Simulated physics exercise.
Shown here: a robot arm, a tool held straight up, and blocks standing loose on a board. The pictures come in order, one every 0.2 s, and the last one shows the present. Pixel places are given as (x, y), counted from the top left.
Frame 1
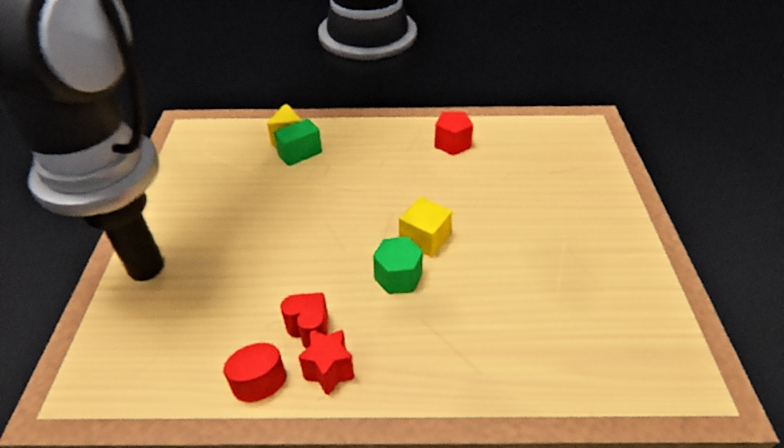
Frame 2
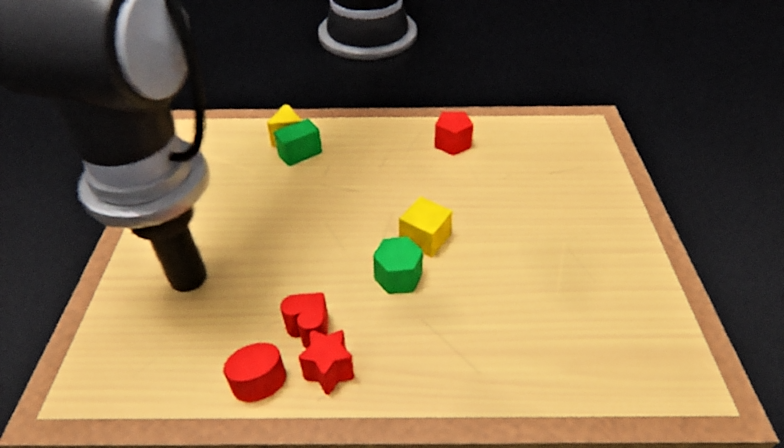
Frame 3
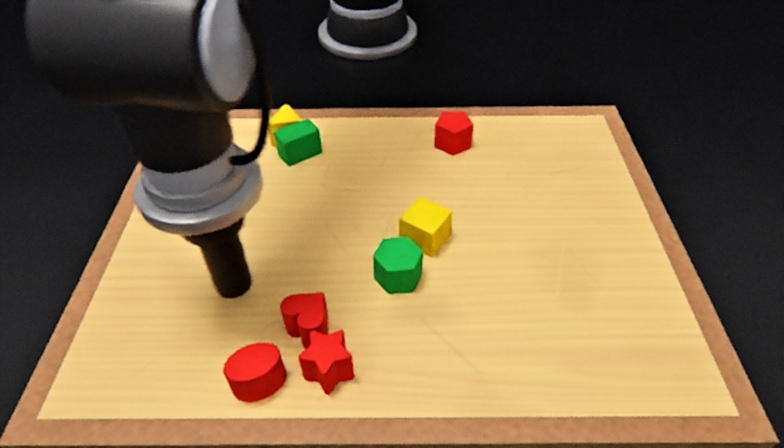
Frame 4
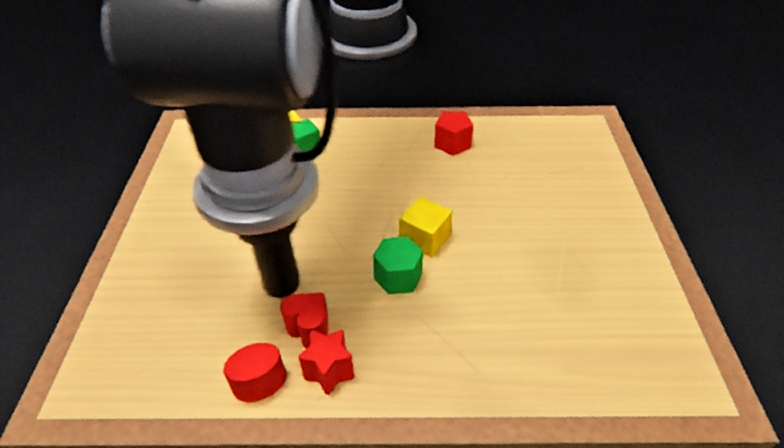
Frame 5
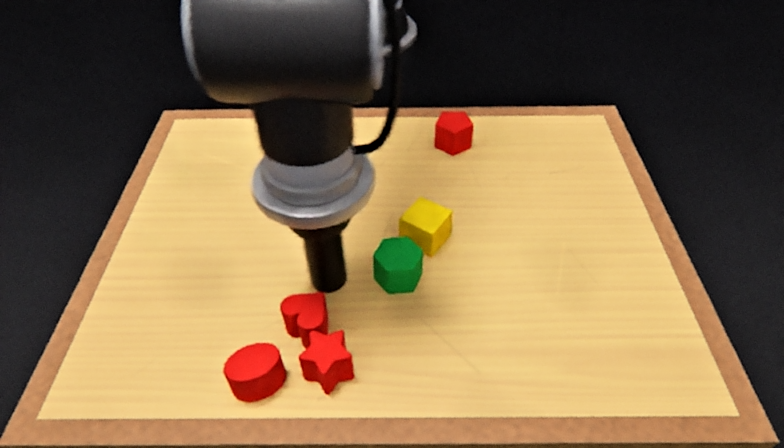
A robot arm moves its upright tool rightward across the board while the blocks stay still.
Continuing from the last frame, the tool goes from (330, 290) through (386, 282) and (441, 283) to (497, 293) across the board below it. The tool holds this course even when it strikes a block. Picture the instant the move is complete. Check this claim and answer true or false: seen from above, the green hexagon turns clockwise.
False.
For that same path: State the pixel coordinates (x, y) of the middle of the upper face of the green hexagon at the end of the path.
Just about (515, 242).
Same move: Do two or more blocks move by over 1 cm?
That would be a no.
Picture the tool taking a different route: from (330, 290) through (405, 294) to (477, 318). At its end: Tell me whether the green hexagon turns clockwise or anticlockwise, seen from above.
From the top: Counterclockwise.
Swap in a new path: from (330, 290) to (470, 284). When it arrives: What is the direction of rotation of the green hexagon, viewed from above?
It makes a counterclockwise turn.
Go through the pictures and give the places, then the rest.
The first frame shows tool tip (147, 269); block tops, red heart (305, 308); green hexagon (398, 253).
The second frame shows tool (189, 279); blocks unchanged.
The third frame shows tool (235, 285); blocks unchanged.
The fourth frame shows tool (282, 285); blocks unchanged.
The fifth frame shows tool (329, 280); red heart (305, 308); green hexagon (398, 253).
What follows on the original path. One third of the way, tool (386, 272); green hexagon (428, 249).
Two thirds of the way, tool (443, 273); green hexagon (482, 245), turned 15° anticlockwise.
At the end, tool (499, 284); red heart in place; green hexagon (515, 242), turned 80° anticlockwise.
